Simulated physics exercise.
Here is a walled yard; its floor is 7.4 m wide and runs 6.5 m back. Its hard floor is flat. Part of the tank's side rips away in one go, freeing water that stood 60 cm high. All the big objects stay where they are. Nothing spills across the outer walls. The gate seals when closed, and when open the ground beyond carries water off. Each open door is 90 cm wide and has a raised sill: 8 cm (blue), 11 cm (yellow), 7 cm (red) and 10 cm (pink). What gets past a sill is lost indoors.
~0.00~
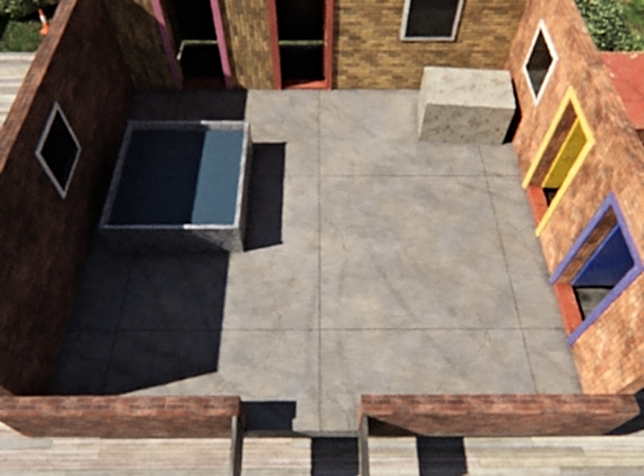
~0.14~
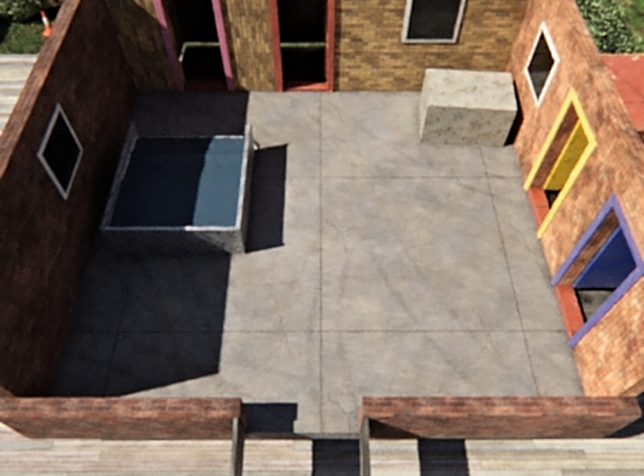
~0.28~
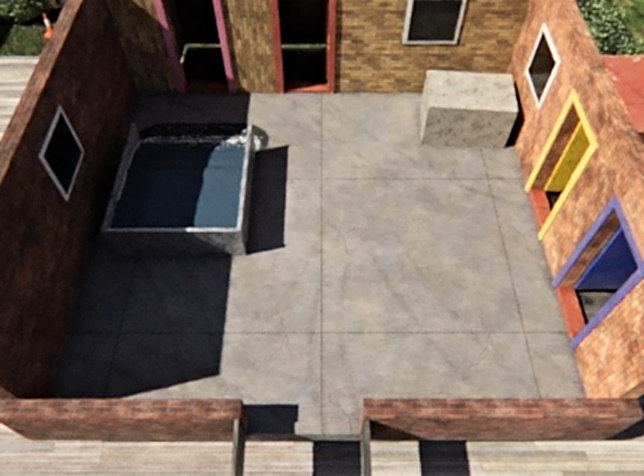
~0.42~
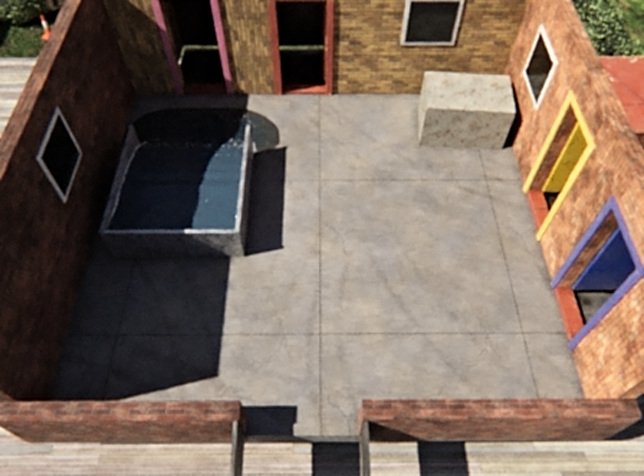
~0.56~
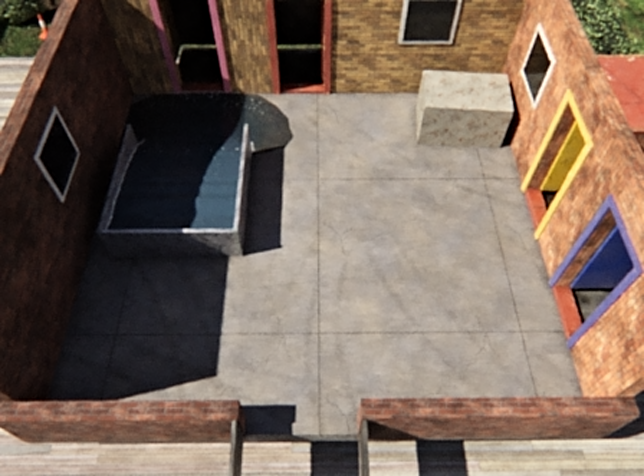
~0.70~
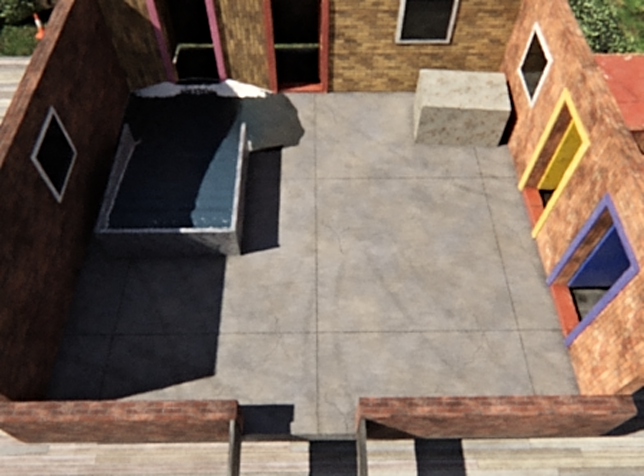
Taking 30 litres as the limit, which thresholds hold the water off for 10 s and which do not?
Within that time: At the blue door it stays under the limit; at the yellow door it keeps below the limit; at the red door it exceeds the limit; at the pink door it goes over the limit.
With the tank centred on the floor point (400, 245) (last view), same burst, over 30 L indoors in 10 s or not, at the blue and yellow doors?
Then: Blue under, yellow below.
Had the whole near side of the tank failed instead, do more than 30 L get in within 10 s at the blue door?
Against that limit: Blue past it.
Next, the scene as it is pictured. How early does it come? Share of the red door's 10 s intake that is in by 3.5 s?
About 80 per cent.
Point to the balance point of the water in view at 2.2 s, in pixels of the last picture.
At about (202, 147).
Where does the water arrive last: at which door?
The blue one.
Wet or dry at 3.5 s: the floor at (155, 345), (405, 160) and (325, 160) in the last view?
In that order: Still dry, flooded, flooded.
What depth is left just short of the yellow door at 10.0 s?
Some 5.5 cm.
After 1.4 s water covers 15 % of the floor and is deepest (41 cm) near (202, 95); blue door not reached, yellow door not reached, red door 13 cm at the sill, 2 L in, pink door 39 cm at the sill, 146 L in.
After 2.2 s water covers 20 % of the floor and is deepest (38 cm) near (211, 95); blue door not reached, yellow door not reached, red door 15 cm at the sill, 19 L in, pink door 37 cm at the sill, 335 L in.
After 3.5 s water covers 30 % of the floor and is deepest (23 cm) near (131, 95); blue door not reached, yellow door not reached, red door 11 cm at the sill, 44 L in, pink door 23 cm at the sill, 514 L in.
After 6.0 s water covers 60 % of the floor and is deepest (18 cm) near (470, 106); blue door 5 cm at the sill, 0 L in, yellow door 5 cm at the sill, 0 L in, red door 8 cm at the sill, 55 L in, pink door 10 cm at the sill, 568 L in.
After 10.0 s water covers 85 % of the floor and is deepest (10 cm) near (192, 101); blue door 4 cm at the sill, 0 L in, yellow door 6 cm at the sill, 0 L in, red door 7 cm at the sill, 56 L in, pink door 9 cm at the sill, 569 L in.
